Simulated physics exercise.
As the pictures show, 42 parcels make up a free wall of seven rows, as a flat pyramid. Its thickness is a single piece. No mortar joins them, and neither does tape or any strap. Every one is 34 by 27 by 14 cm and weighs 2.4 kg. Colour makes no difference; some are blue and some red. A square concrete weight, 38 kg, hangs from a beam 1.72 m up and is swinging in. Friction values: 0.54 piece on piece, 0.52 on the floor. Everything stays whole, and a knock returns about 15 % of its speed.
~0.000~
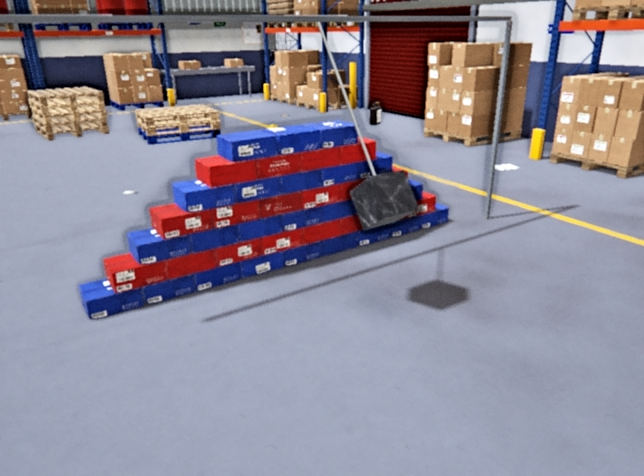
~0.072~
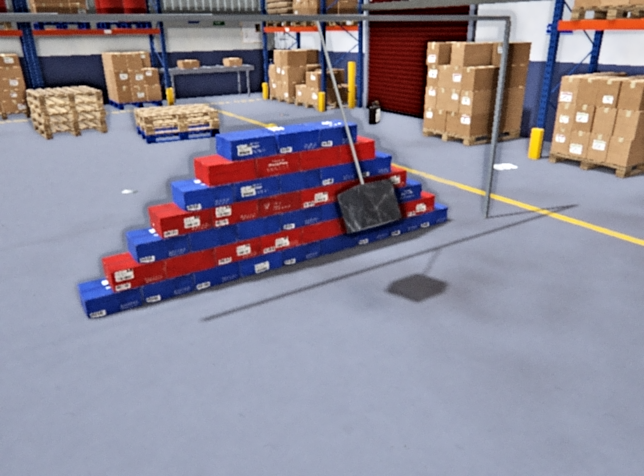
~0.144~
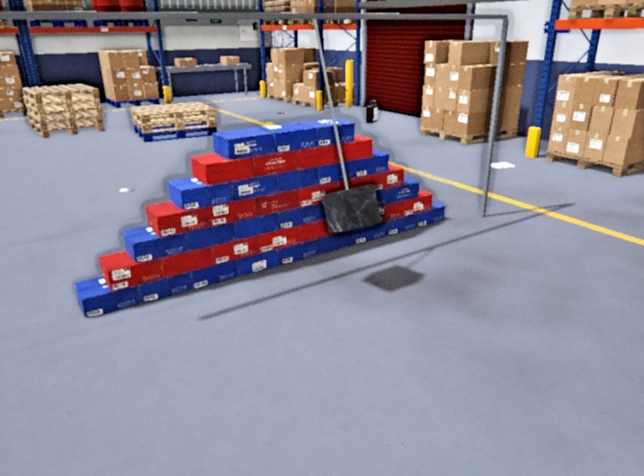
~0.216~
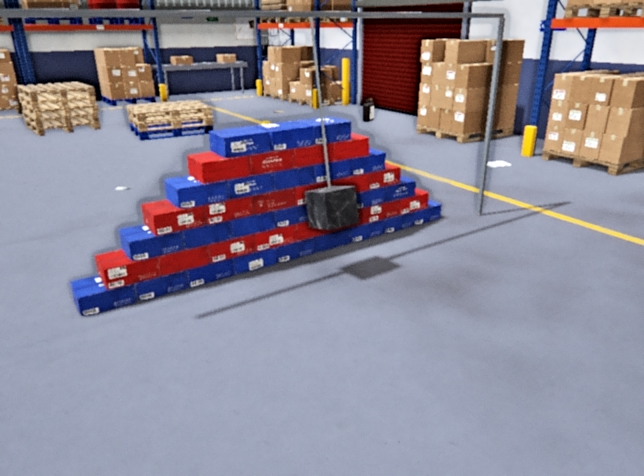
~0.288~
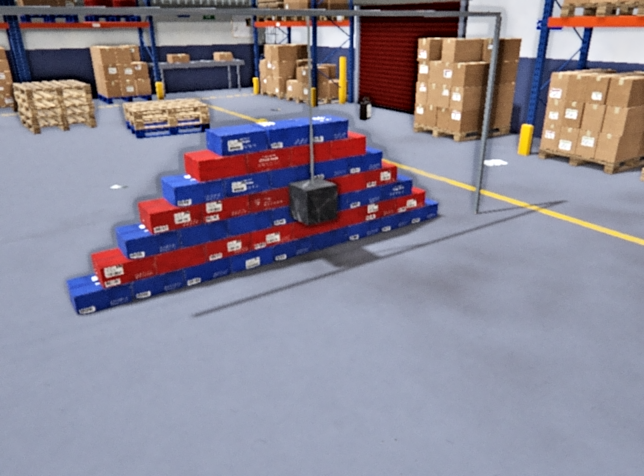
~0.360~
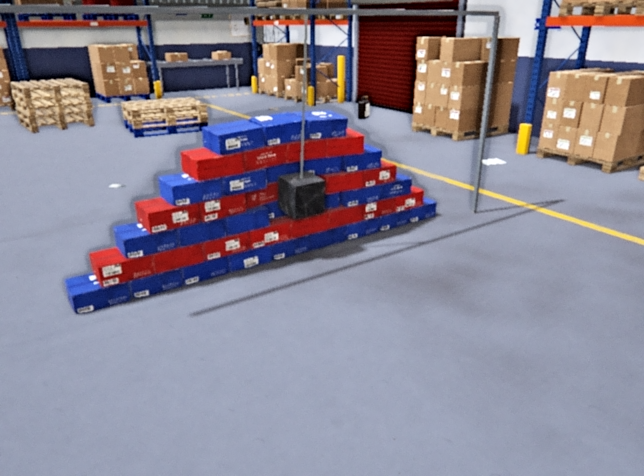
A dark block on a line swinging leftward into a stepped wall of red and blue boxes, nudging some out of place.
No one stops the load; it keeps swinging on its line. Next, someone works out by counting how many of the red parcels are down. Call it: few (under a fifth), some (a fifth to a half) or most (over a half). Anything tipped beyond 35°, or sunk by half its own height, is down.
Some.
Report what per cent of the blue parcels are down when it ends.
Share down, blue: 40 percent.
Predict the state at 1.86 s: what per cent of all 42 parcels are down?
30 %.
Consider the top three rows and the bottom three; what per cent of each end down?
That's 90% up top and 10% at the bottom.
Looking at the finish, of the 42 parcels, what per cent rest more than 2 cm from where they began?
Result: 50 per cent.
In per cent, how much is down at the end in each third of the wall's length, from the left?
Going left to right, I get 10, 60 and 10 percent.
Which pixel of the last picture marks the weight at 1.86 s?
Roughly at (350, 204).
By 0.80 s, line 24° past plumb; 1 of the 18 red parcels down (3 of 42 in all colours); top red parcel tilted 16°; top blue parcel moved 21 cm.
By 1.86 s, line 24° before plumb; 5 of the 18 red parcels down (12 of 42 in all colours); top red parcel upside down; top blue parcel tilted 69°, 68 cm lower.
When it is over (4.0 s), line 21° before plumb; 7 of the 18 red parcels down (16 of 42 in all colours); top red parcel upside down; top blue parcel tilted 45°, 70 cm lower. That is 39 per cent. In pixels of the last frame, middles, top red parcel near (335, 183), top blue parcel near (293, 192).
